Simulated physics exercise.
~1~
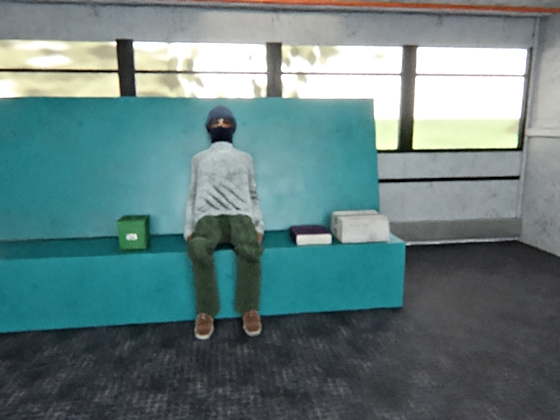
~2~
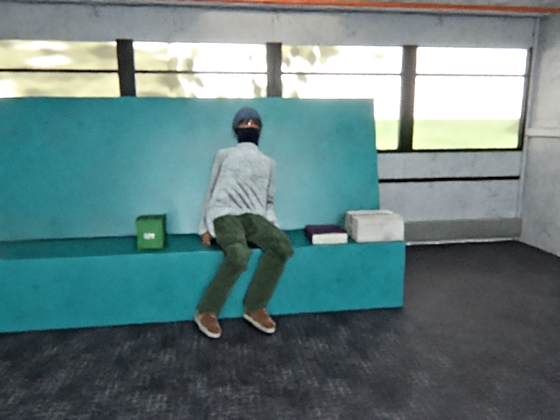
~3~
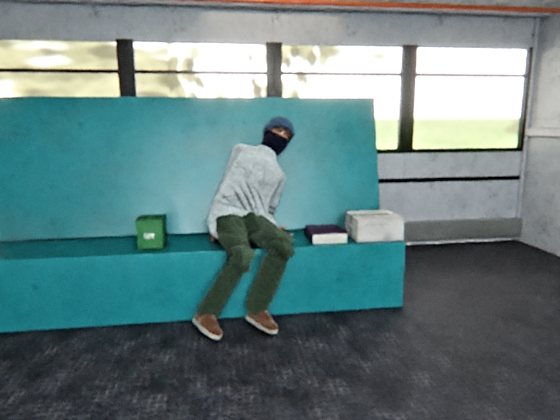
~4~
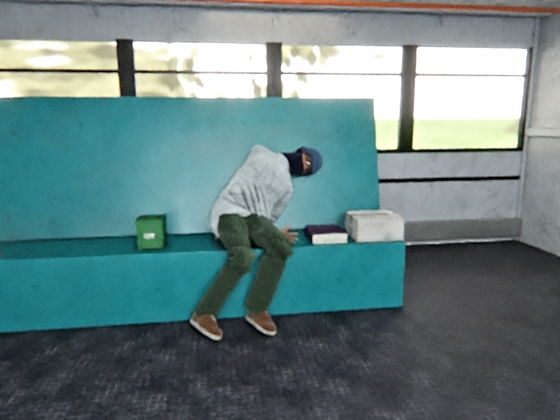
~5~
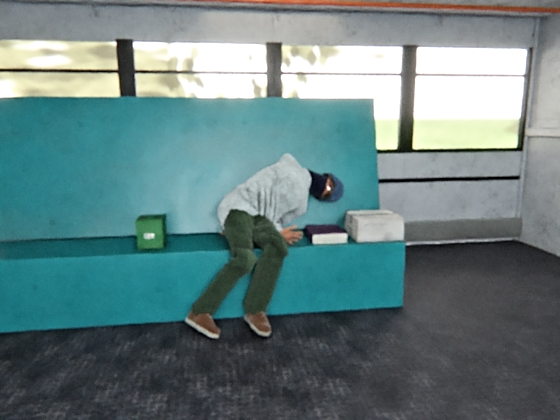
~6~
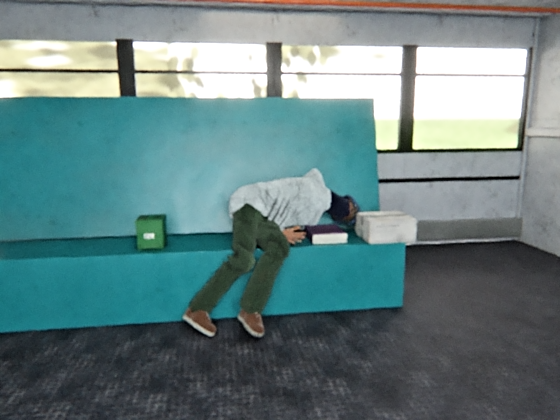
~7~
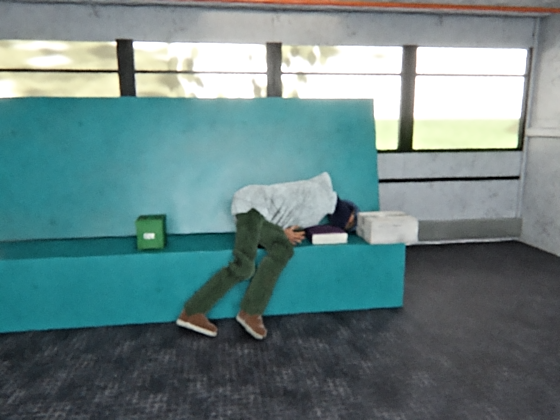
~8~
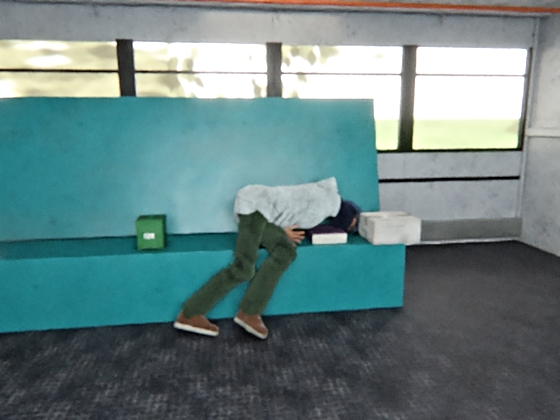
A person in a cap, dark face covering, pale shirt and green trousers sits upright on a long teal bench beneath a row of windows, with a green tub at left and a dark purple folder and white carton at right. First the person and all the objects shift a little to the right. The sitter then tips sideways, head dropping toward the folder. The torso folds lower until the head comes down by the carton, which slides slightly further right. Finally the person lies slumped over, hips still on the seat, and everything remains on the bench.
